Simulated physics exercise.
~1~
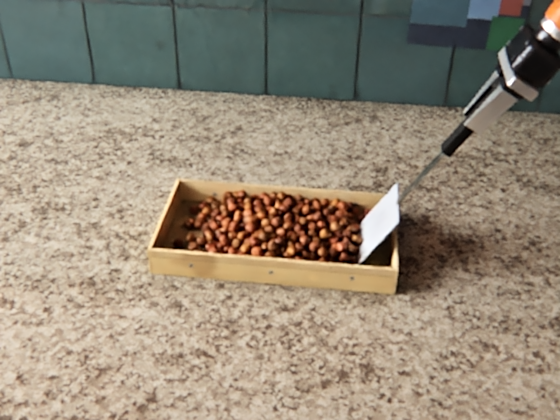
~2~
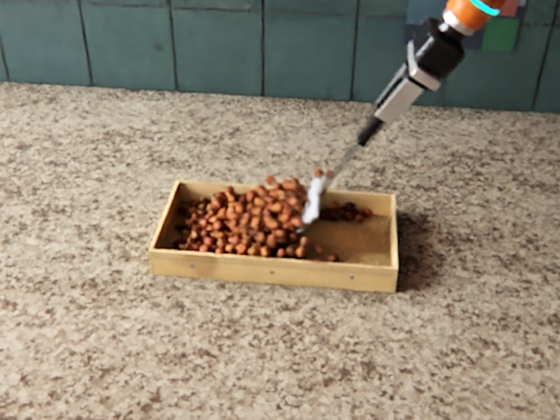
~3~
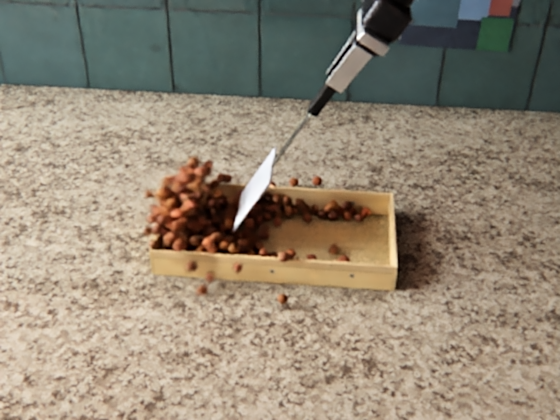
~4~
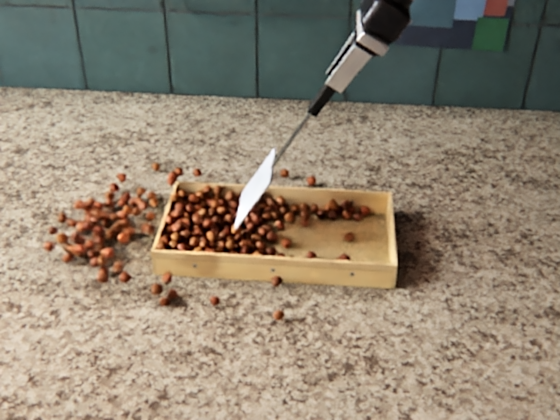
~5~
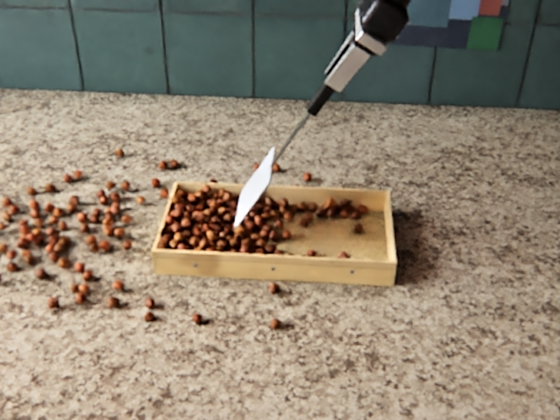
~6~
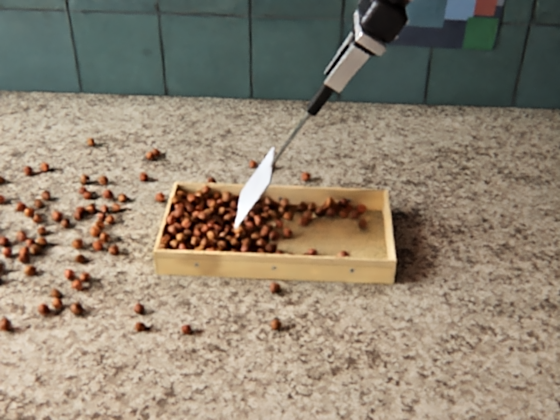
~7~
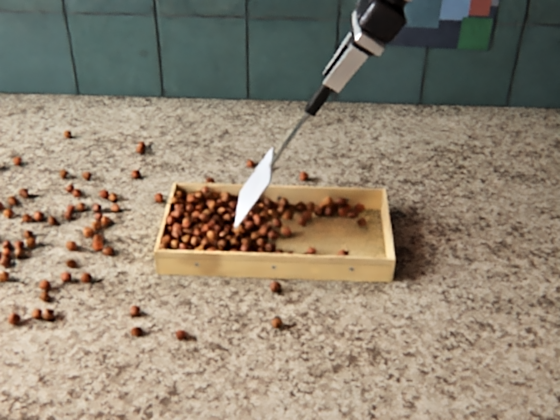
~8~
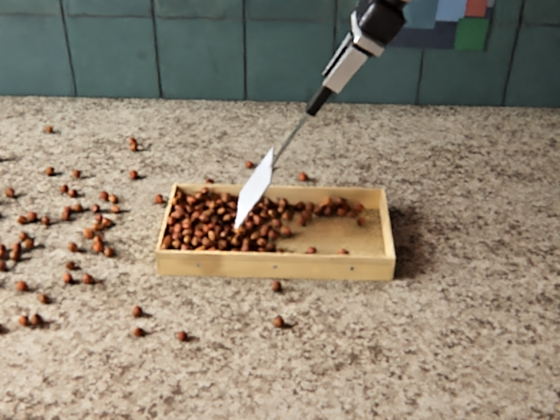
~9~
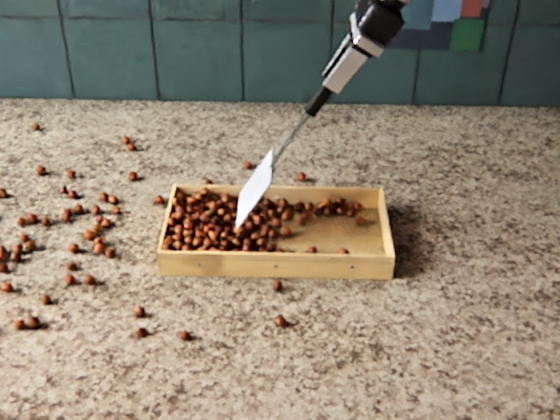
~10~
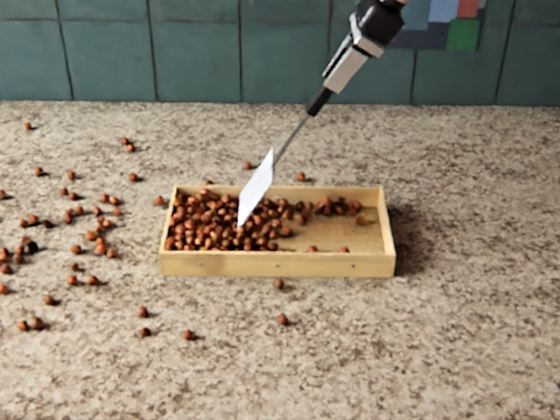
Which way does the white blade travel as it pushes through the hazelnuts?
The blade travels to the left, going from the right end of the trough to a little past its middle.
